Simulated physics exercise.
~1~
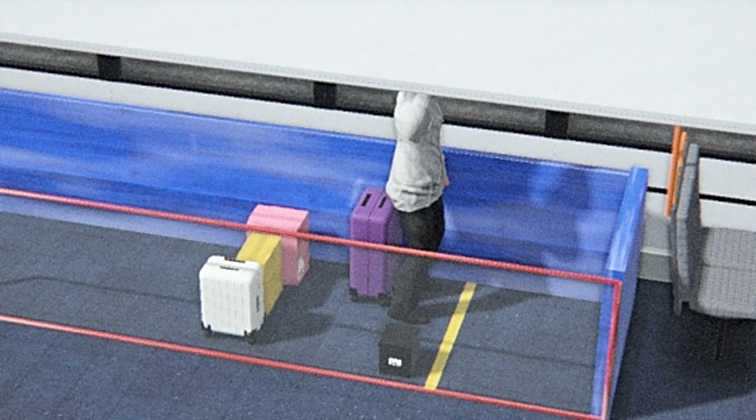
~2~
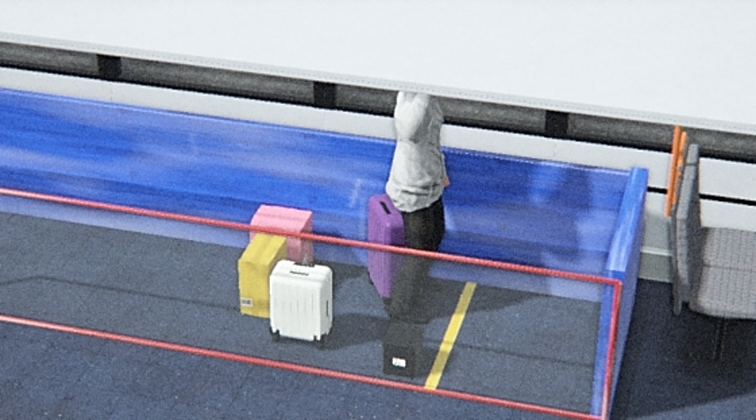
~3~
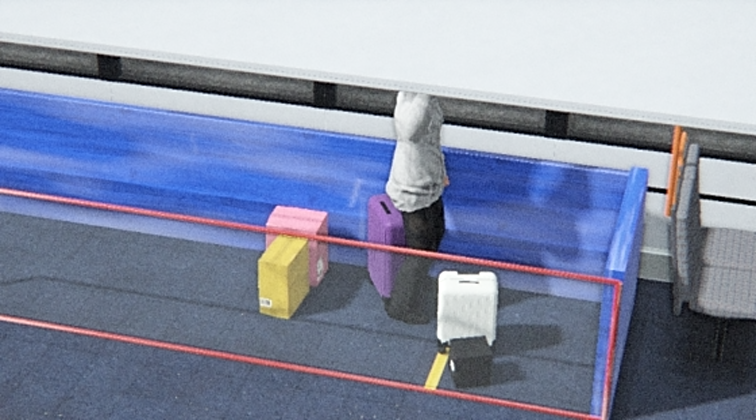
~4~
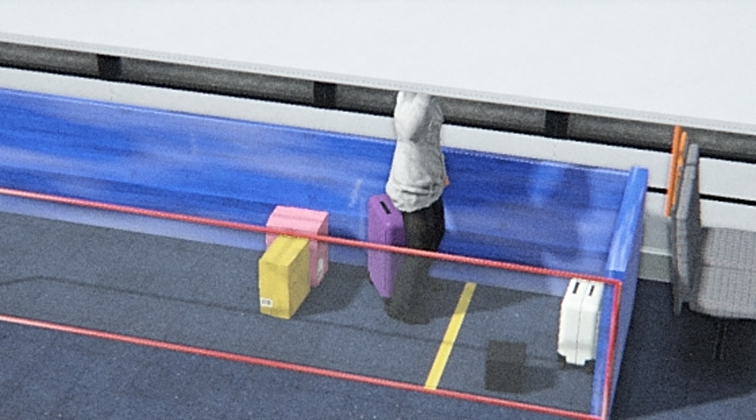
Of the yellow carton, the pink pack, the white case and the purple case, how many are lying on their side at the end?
None of them are on their side. All four are still upright at the end.
